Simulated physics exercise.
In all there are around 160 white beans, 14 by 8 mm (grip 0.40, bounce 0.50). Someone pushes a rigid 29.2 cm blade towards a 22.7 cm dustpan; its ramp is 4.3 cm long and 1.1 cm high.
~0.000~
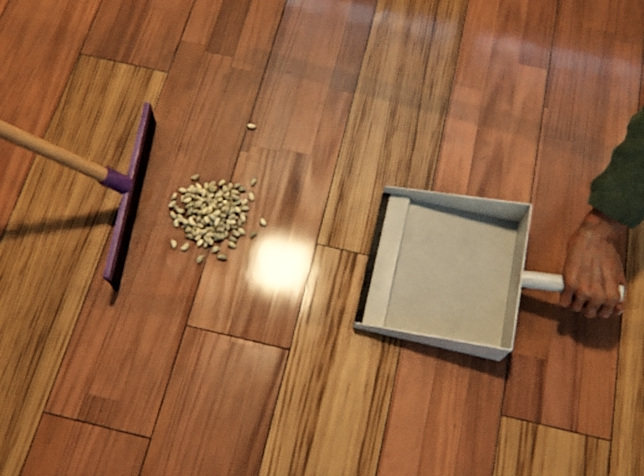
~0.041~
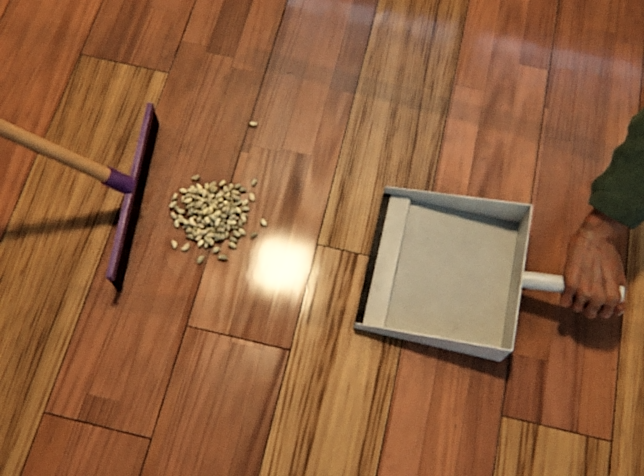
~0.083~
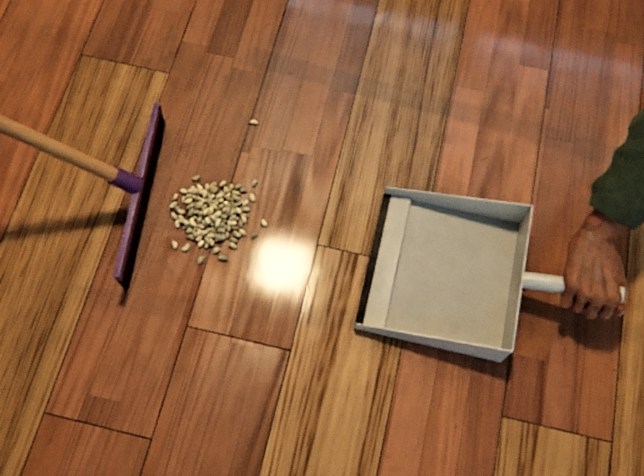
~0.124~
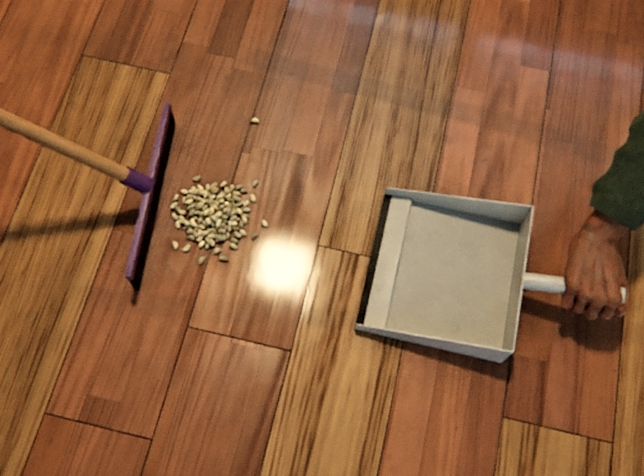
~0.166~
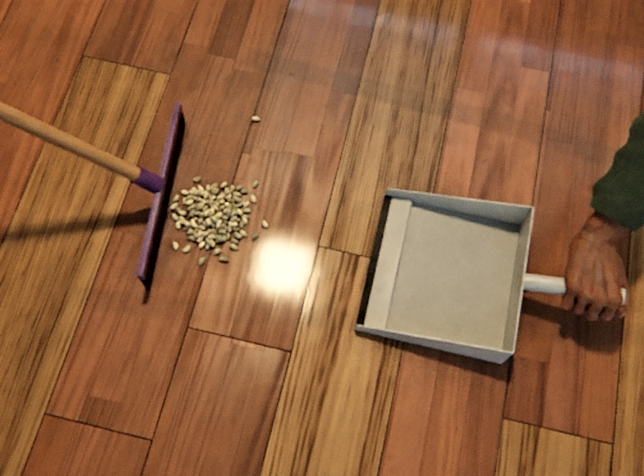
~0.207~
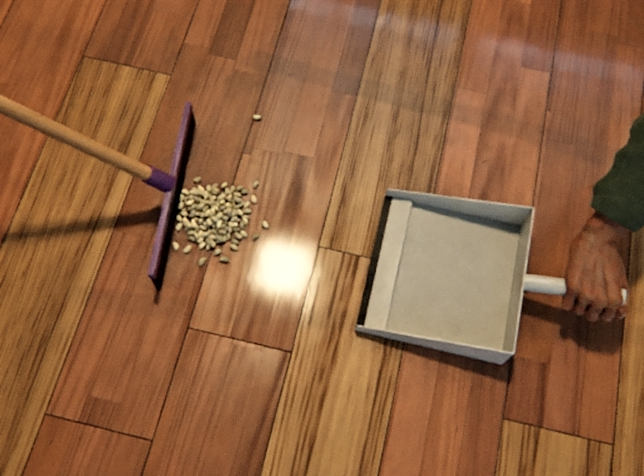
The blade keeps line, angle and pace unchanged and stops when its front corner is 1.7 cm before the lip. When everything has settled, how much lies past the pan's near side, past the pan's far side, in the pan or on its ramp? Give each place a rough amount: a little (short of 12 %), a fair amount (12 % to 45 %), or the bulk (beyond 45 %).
Past the pan's near side: A little; past the pan's far side: A fair amount; in the pan or on its ramp: A fair amount.
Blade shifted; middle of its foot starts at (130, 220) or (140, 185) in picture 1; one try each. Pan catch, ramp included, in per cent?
The two tries give about 25 % and about 25 %.
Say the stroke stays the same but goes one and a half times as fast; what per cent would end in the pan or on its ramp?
I'd put it at roughly 30 per cent.
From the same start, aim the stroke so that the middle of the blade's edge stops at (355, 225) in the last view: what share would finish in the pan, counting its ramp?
Some 30 per cent.
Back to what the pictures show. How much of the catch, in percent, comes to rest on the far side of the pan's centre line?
Something like 100 per cent of the catch.
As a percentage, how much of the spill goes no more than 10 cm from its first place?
The figure is some 0 percent.
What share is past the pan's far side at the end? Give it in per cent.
Roughly 30 %.
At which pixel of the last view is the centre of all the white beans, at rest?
Approximately (381, 209) in the last picture.
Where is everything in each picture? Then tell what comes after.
Blade from (108, 277) to (148, 108), moved 0.0 cm, 0 of the pieces shifted so far; middle of the pieces at (214, 210); pan at (451, 276), in the first frame.
Blade from (111, 277) to (151, 109), moved 0.3 cm, 1 of the pieces shifted so far; middle of the pieces at (214, 210), in the second frame.
Blade from (119, 277) to (158, 108), moved 1.3 cm, 1 of the pieces shifted so far; middle of the pieces at (214, 211), in the third frame.
Blade from (130, 276) to (168, 108), moved 2.8 cm, 1 of the pieces shifted so far; middle of the pieces at (215, 211), in the fourth frame.
Blade from (141, 276) to (179, 108), moved 4.4 cm, 1 of the pieces shifted so far; middle of the pieces at (215, 212), in the fifth frame.
Blade from (153, 275) to (189, 108), moved 6.0 cm, 7 of the pieces shifted so far; middle of the pieces at (216, 212); pan at (454, 279). Its pace works out near 0.38 m/s, heading 19 degrees away from the viewer's side, in the sixth frame.
After 0.58 s, middle of the blade 18 cm from the lip; 0 % over the lip, far side 5 %, near side 0 %.
Then, at 0.84 s, middle of the blade 9 cm from the lip; 0 % over the lip, far side 20 %, near side 0 %.
Then, at 1.20 s, middle of the blade 3 cm from the lip; 30 % over the lip, far side 30 %, near side 0 %.
By 2.5 s all is still; near side 0 %, far side 30 %, pan 30 %, in front of the lip or behind the blade 35 %.
